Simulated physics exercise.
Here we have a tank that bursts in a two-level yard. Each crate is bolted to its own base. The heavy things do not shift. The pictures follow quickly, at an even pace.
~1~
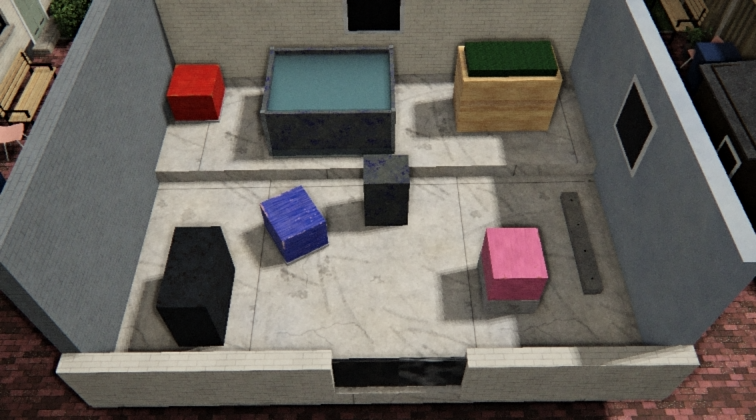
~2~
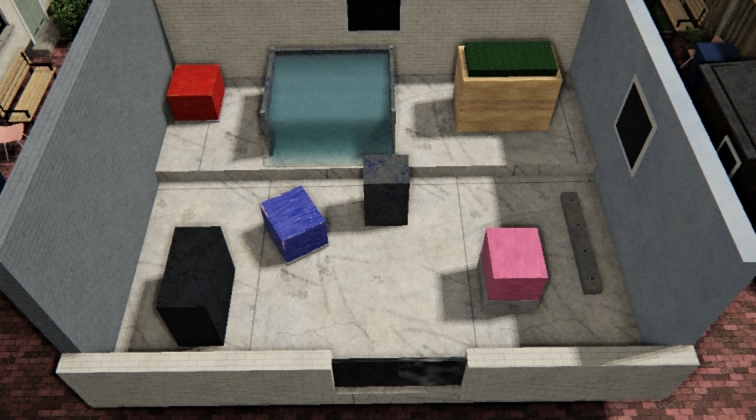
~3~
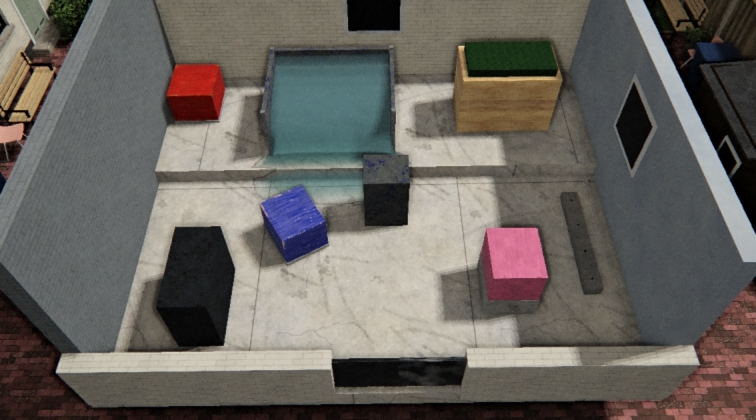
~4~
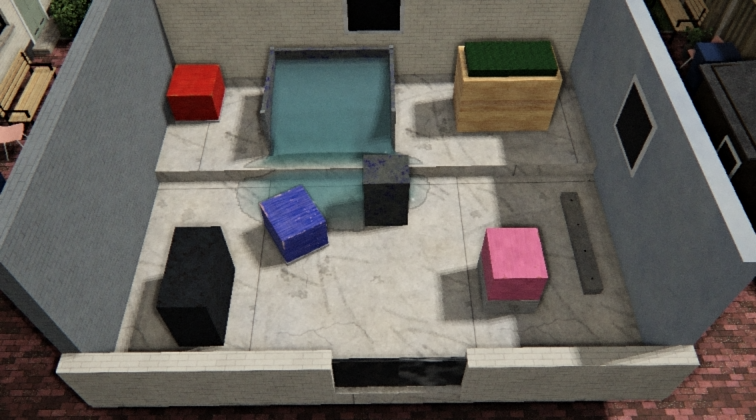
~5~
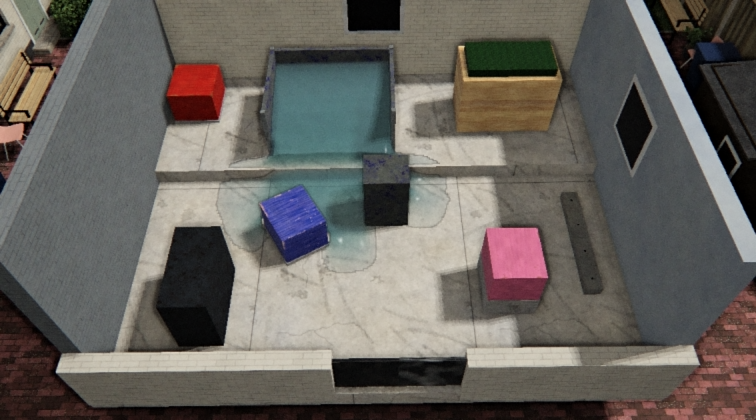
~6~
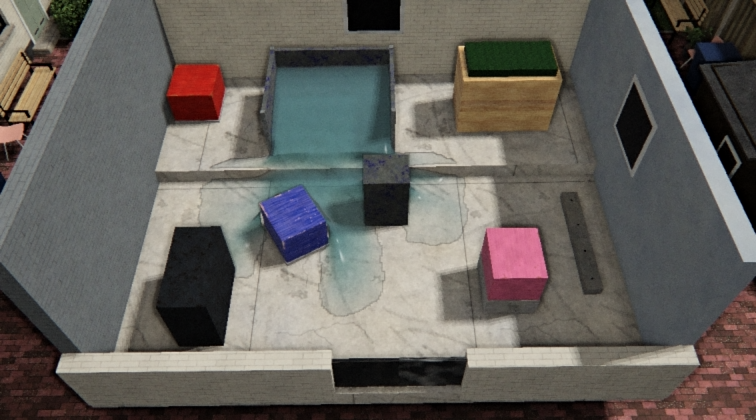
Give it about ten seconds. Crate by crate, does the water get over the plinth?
In the end: The blue crate is wetted; the red crate escapes dry; the pink crate escapes dry.
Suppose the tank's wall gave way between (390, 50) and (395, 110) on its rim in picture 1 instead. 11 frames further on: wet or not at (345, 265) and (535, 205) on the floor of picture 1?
As listed: Clear, awash.
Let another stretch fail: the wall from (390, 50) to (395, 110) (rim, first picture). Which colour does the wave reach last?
The blue crate.
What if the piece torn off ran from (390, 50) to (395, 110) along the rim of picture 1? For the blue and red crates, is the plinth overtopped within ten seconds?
My reading: The blue crate ends up wet, the red crate gets wet.
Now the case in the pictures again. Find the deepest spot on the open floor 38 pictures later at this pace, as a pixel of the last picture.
At about (157, 195).
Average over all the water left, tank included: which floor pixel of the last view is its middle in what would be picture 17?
At about (334, 232).
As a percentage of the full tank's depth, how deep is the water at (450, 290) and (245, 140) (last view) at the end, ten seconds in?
In turn 14 and 0 in a hundred.
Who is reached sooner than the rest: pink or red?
I say the pink-painted one.
A moment on, water covers 40 % of the floor; the blue crate water round its plinth, the red crate not reached, the pink crate water round its plinth.
Next, water covers 65 % of the floor; the blue crate water round its plinth, the red crate not reached, the pink crate water round its plinth.
Then, water covers 65 % of the floor; the blue crate water round its plinth, the red crate not reached, the pink crate water round its plinth.
Later, water covers 70 % of the floor; the blue crate water round its plinth, the red crate not reached, the pink crate water round its plinth.
In the end, water covers 70 % of the floor; the blue crate was topped, the red crate stayed above the water, the pink crate stayed above the water.
